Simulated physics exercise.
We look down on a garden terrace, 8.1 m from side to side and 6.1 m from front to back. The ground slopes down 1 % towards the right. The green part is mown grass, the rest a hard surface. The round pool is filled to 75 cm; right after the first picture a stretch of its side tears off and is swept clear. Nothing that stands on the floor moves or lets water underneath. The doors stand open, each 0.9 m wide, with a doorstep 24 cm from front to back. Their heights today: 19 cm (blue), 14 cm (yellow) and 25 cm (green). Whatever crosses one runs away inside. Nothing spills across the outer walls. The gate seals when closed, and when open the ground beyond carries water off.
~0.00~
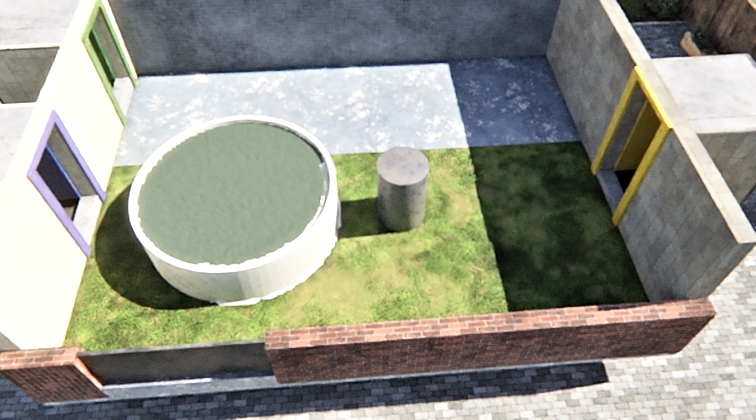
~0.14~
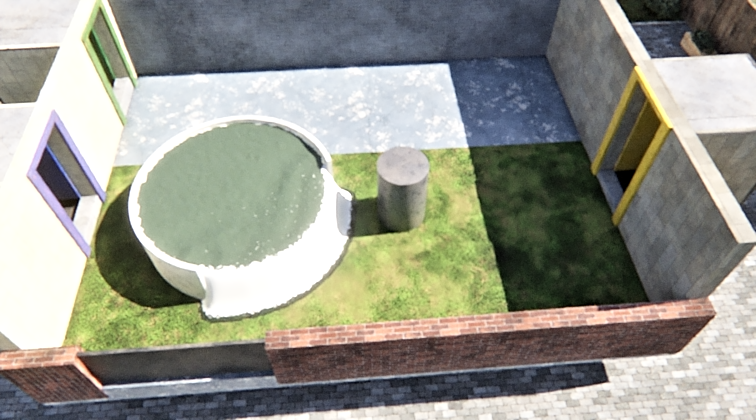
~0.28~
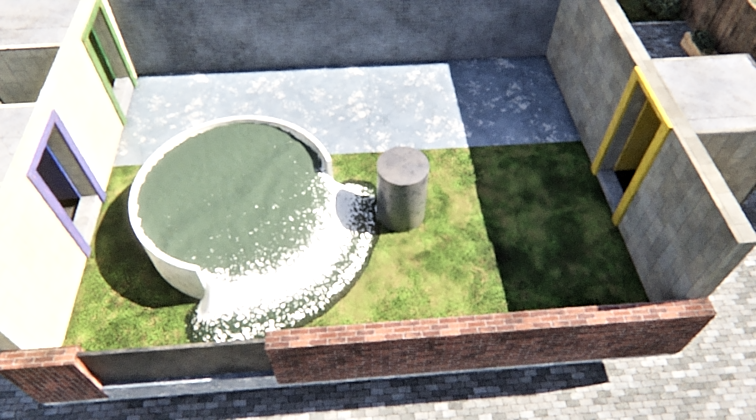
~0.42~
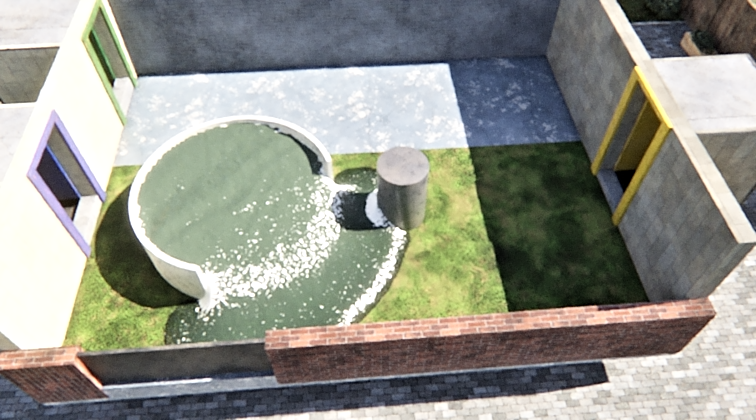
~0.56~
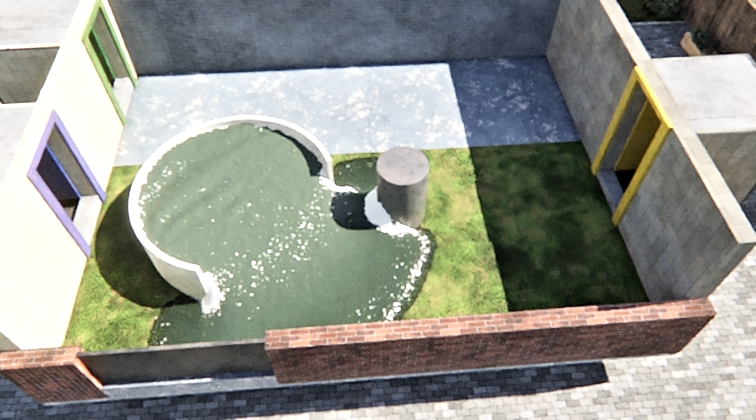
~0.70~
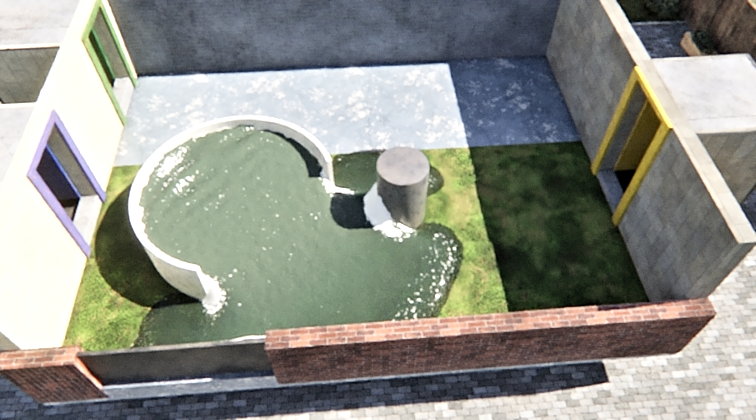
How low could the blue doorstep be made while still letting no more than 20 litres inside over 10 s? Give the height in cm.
About 6 cm.
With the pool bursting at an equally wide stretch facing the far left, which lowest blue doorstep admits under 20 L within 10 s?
Then roughly 37 cm.
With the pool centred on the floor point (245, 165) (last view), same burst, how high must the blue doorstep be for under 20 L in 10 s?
About 6.0 cm.
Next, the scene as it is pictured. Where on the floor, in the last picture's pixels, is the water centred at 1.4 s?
At about (293, 251).
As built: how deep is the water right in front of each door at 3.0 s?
Depths in cm: Blue 6, yellow 22, green 0.
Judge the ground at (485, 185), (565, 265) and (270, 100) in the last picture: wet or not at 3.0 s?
In that order: Flooded, under water, still dry.
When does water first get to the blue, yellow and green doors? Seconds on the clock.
Arrival: Blue 2.6 s, yellow 2.6 s, green 5.5 s.
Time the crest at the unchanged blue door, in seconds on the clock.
At about 5.0 s.
After 1.4 s water covers 35 % of the floor, deepest (44 cm) near (280, 345); it has not reached the blue door.
After 3.0 s water covers 70 % of the floor, deepest (48 cm) near (637, 332); 6 cm at the blue door, 0 litres in over its 19 cm doorstep.
After 10.0 s water covers 100 % of the floor, deepest (16 cm) near (112, 168); 5 cm at the blue door, 0 litres in over its 19 cm doorstep.
At the blue door as built, the water arrived by 2.6 s and peaked near 10 cm at 5.0 s.
With a doorstep of 5 cm, 31 litres would have come in within the 10 s; with 6.5 cm, 15 litres. So under 20 litres takes about 6 cm.
